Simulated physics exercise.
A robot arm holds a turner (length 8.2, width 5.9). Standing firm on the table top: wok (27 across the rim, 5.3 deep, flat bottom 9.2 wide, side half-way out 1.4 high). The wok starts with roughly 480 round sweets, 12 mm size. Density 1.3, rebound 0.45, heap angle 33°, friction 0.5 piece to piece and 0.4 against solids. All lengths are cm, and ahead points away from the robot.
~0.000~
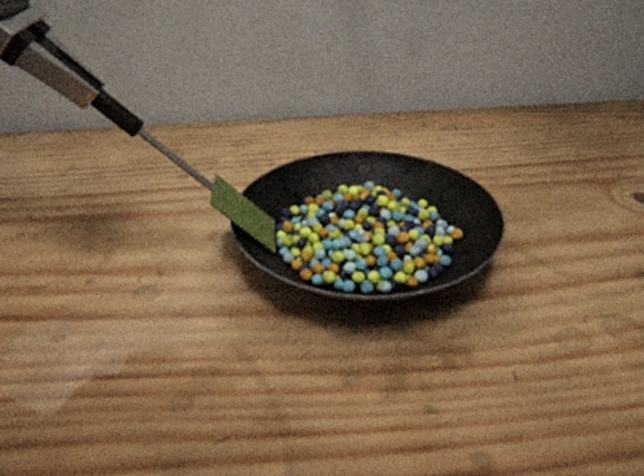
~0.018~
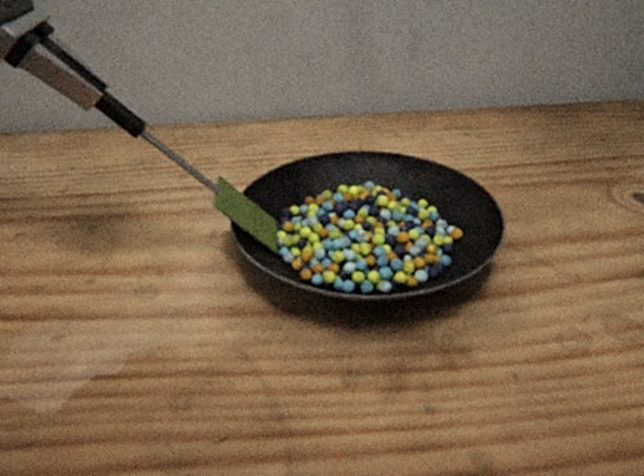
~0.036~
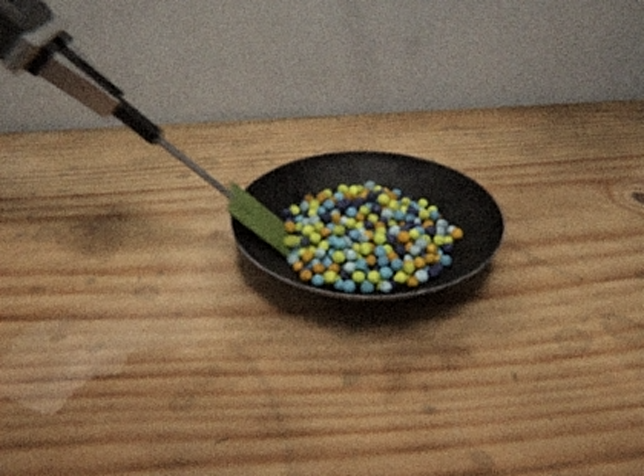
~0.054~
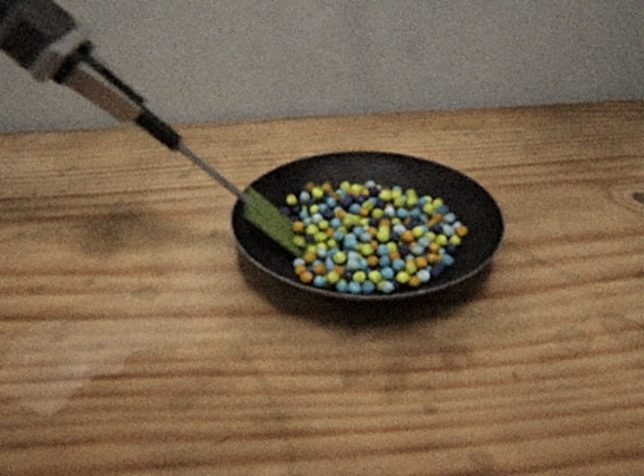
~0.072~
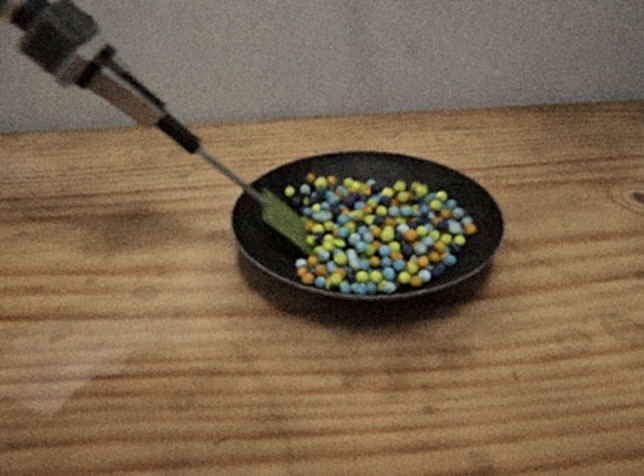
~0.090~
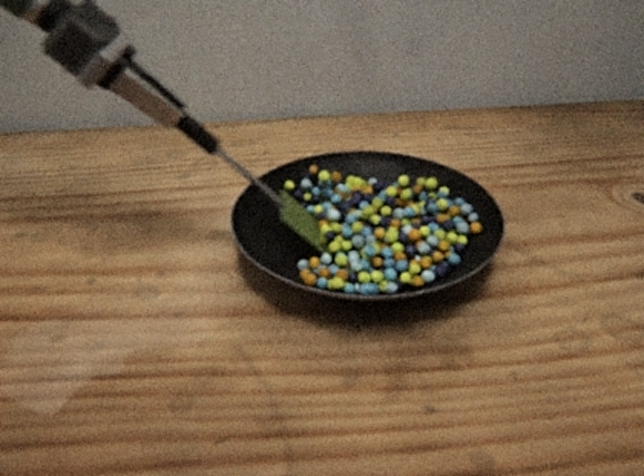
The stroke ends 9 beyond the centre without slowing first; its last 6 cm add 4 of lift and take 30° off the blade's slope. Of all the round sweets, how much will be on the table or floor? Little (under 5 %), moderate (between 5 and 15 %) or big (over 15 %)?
Share on the table or floor: Big (over 15 %).
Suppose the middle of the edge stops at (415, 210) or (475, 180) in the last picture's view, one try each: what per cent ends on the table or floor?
Some 5 and 30 per cent.
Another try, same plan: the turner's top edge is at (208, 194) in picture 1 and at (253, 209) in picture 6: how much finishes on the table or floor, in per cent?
Some 5 per cent.
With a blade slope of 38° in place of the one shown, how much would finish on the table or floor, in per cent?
Then about 25 per cent.
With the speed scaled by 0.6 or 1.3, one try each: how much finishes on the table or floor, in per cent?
About 10 and 25 per cent.
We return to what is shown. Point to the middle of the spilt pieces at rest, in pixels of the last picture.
At about (615, 231).
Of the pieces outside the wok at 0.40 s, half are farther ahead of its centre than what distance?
Roughly 22 cm.
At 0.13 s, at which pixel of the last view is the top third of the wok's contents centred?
At about (408, 210).
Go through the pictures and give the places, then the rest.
In the first picture, the turner top edge at (213, 188), sloping 48°; upper third of the load around (366, 226), from x 280 to 455, top at y 185; 485 in the wok.
In the second picture, the turner top edge at (216, 190), sloping 48°; upper third of the load around (366, 226), from x 280 to 455, top at y 185.
In the third picture, the turner top edge at (230, 195), sloping 48°; upper third of the load around (364, 225), from x 285 to 455, top at y 185.
In the fourth picture, the turner top edge at (248, 201), sloping 48°; upper third of the load around (368, 221), from x 285 to 460, top at y 185.
In the fifth picture, the turner top edge at (265, 203), sloping 48°; upper third of the load around (374, 217), from x 285 to 470, top at y 180.
In the sixth picture, the turner top edge at (282, 204), sloping 48°; upper third of the load around (380, 215), from x 285 to 475, top at y 170; 485 in the wok.
After 0.13 s, sloping 48°, highest piece 6 above the table; 485 in the wok.
After 0.18 s, sloping 37°, highest piece 7 above the table; 485 in the wok.
After 0.40 s, sloping 18°, highest piece 12 above the table; 364 in the wok, 62 on the table or floor, 59 on the blade or in flight.
After 1.45 s, sloping 18°, highest piece 5 above the table; 364 in the wok, 121 on the table or floor.
In the end, 364 in the wok, 121 on the table or floor. That is 25 % on the table or floor.
